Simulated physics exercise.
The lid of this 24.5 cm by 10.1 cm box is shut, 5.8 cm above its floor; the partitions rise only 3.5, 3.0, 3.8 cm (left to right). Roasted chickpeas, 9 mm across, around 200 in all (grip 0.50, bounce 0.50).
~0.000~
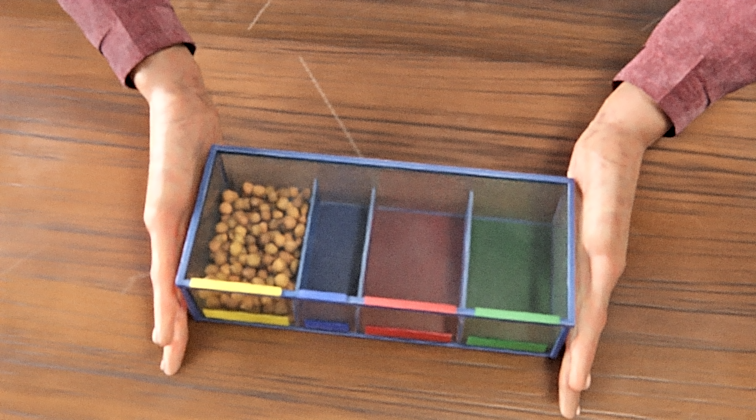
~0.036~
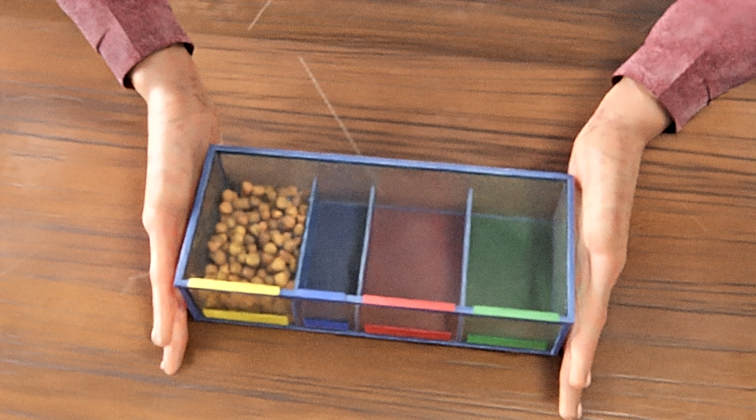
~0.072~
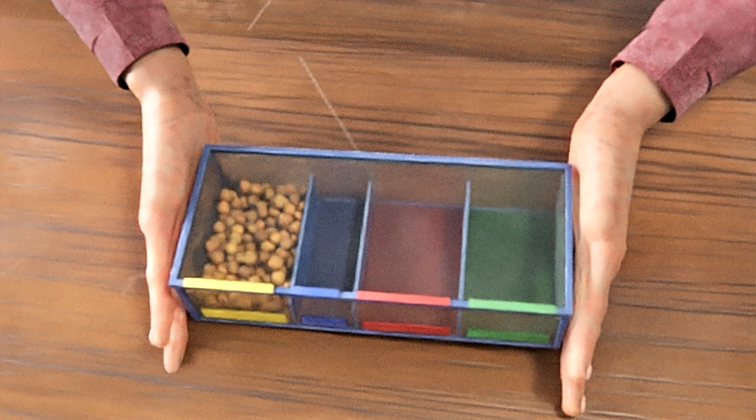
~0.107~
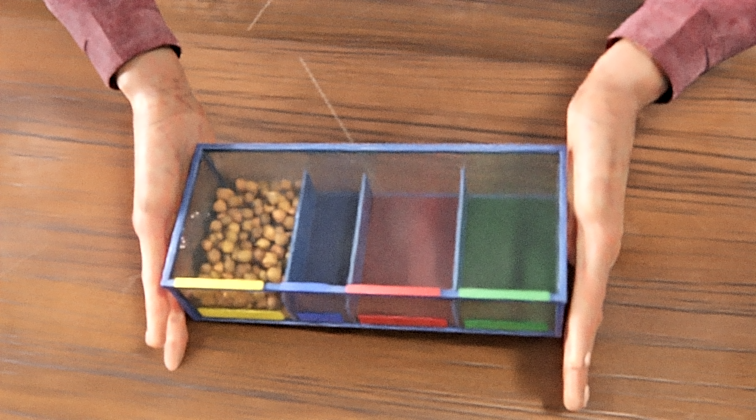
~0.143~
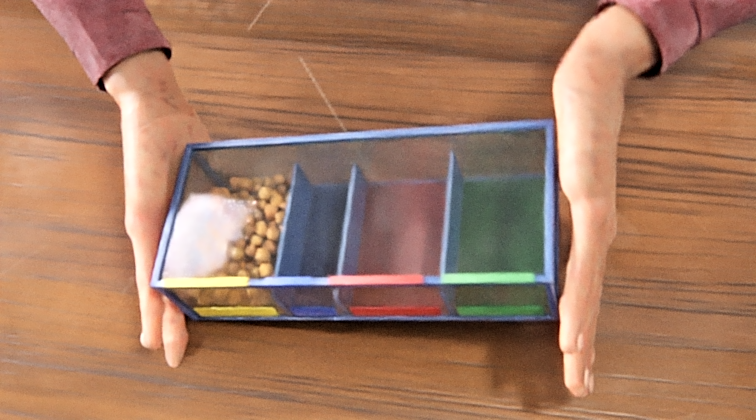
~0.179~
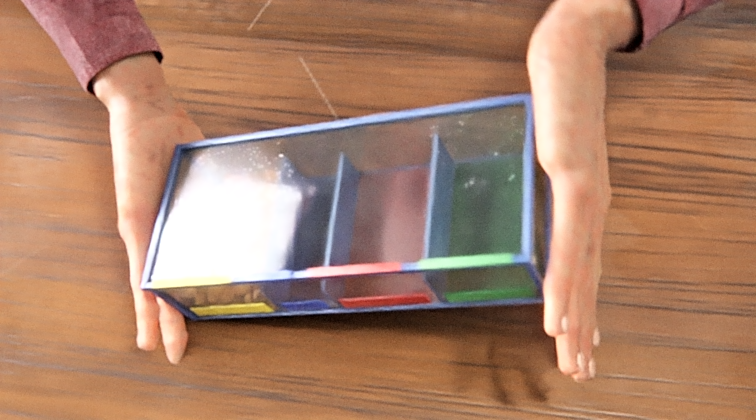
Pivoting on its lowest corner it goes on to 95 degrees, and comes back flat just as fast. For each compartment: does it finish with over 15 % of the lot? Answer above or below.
Red below, blue below, green below, yellow above.
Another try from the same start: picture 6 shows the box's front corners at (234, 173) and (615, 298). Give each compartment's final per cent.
Red 25, blue 15, green 20, yellow 40.
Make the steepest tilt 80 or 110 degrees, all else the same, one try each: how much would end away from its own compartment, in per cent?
About 0 and 0 per cent.
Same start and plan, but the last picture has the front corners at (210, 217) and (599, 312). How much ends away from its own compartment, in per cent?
In that case some 55 per cent.
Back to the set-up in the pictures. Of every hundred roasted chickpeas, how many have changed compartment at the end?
Some 0 per cent.
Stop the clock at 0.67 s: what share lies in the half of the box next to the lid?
About 40 per cent.
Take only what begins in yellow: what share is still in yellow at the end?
Some 100 per cent.
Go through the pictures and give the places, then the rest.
The first frame shows box tilt 0 degrees, front corners at (184, 281) and (568, 320); yellow 100 %.
The second frame shows box tilt 1 degrees, front corners at (182, 281) and (568, 318).
The third frame shows box tilt 4 degrees, front corners at (177, 281) and (565, 310), lowest corner left front.
The fourth frame shows box tilt 9 degrees, front corners at (169, 281) and (559, 296), lowest corner left front.
The fifth frame shows box tilt 15 degrees, front corners at (159, 282) and (545, 277), lowest corner left front.
The sixth frame shows box tilt 22 degrees, front corners at (149, 284) and (524, 257), lowest corner left front; yellow 100 %. Its pace works out near 185 degrees a second.
After 0.67 s, tilt 94 degrees; yellow 100 %.
Then, at 1.00 s, tilt 39 degrees; yellow 100 %.
After 1.42 s, tilt 0 degrees; yellow 100 %.
At rest (1.9 s), red 0 %, blue 0 %, green 0 %, yellow 100 %.
